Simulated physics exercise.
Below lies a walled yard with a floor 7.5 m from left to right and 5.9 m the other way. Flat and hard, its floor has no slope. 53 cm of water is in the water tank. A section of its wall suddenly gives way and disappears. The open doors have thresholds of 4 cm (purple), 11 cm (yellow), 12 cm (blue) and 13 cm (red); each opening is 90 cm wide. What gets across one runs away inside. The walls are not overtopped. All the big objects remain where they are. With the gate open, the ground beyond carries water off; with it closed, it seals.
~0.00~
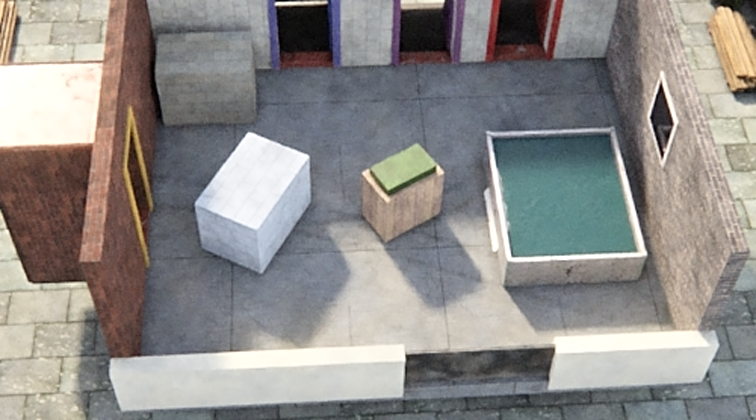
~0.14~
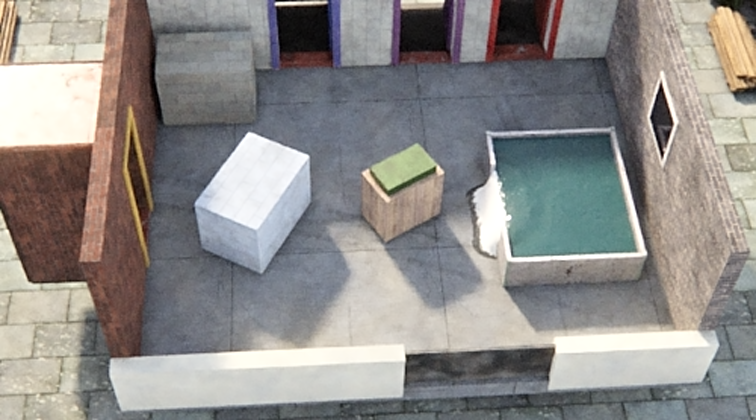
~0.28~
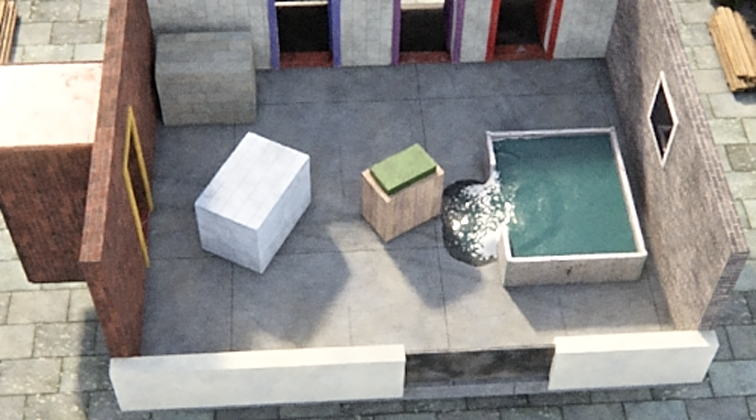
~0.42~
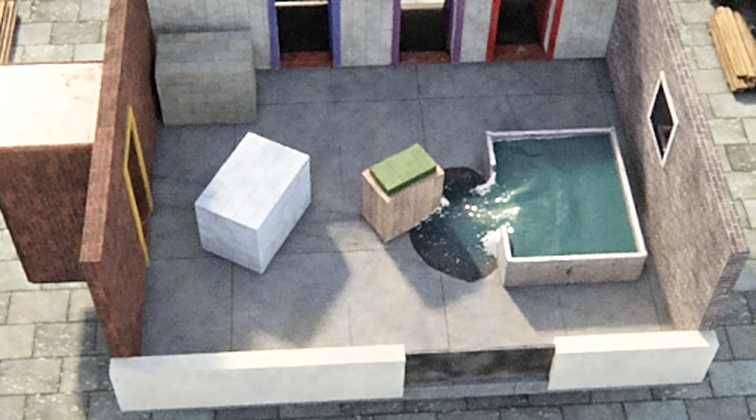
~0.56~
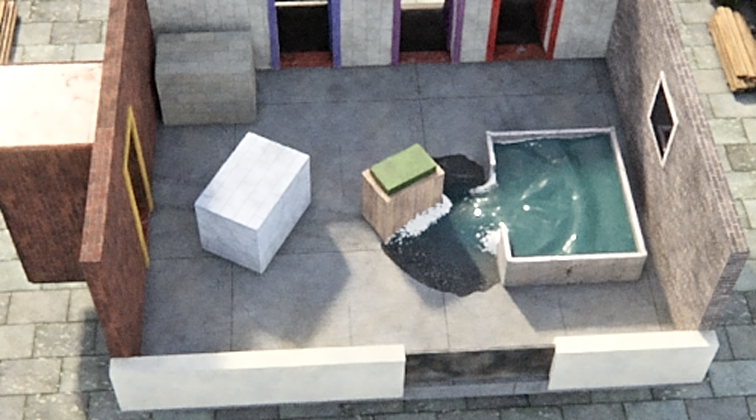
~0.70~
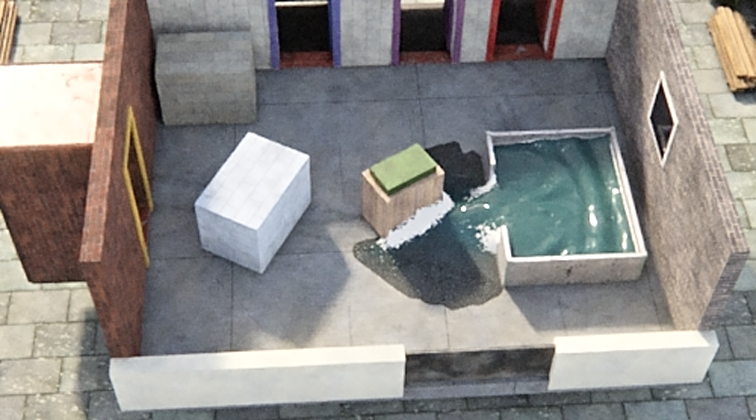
Water pours from the broken left side of a square tank in a walled yard, spreading leftward across the grey floor, then foams against a wooden box with a green top and fans out toward the front wall.
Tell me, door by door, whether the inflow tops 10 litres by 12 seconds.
At the purple door it tops it; at the yellow door it falls short; at the blue door it falls short; at the red door it falls short.
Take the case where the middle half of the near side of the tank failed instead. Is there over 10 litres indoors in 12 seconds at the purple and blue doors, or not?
Versus the limit - purple: Within, blue: Within.
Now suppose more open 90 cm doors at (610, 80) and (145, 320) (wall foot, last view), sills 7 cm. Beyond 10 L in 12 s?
Taking them in order, the first is fine and the second too much.
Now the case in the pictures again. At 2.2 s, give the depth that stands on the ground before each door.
In cm: Purple 2, yellow 0, blue 2, red 0.
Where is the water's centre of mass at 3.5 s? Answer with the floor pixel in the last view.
I'd put it close to (432, 238).
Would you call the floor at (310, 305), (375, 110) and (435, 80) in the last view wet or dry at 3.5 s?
Status of the three spots: Inundated, inundated, inundated.
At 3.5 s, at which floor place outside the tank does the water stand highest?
You'll find it around (139, 385).
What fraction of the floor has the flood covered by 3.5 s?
About 50 per cent.
After 1.4 s water covers 20 % of the floor and is deepest (37 cm) near (452, 213); purple door not reached, yellow door not reached, blue door not reached, red door not reached.
After 2.2 s water covers 45 % of the floor and is deepest (31 cm) near (452, 213); purple door 2 cm at the sill, 1 L in, yellow door not reached, blue door not reached, red door not reached.
After 3.5 s water covers 50 % of the floor and is deepest (26 cm) near (139, 385); purple door 8 cm at the sill, 33 L in, yellow door not reached, blue door 8 cm at the sill, 0 L in, red door 3 cm at the sill, 0 L in.
After 7.0 s water covers 85 % of the floor and is deepest (14 cm) near (156, 143); purple door 5 cm at the sill, 61 L in, yellow door 9 cm at the sill, 0 L in, blue door 5 cm at the sill, 0 L in, red door 2 cm at the sill, 0 L in.
After 12.0 s water covers 95 % of the floor and is deepest (12 cm) near (605, 70); purple door 3 cm at the sill, 79 L in, yellow door 5 cm at the sill, 0 L in, blue door 5 cm at the sill, 0 L in, red door 5 cm at the sill, 0 L in.
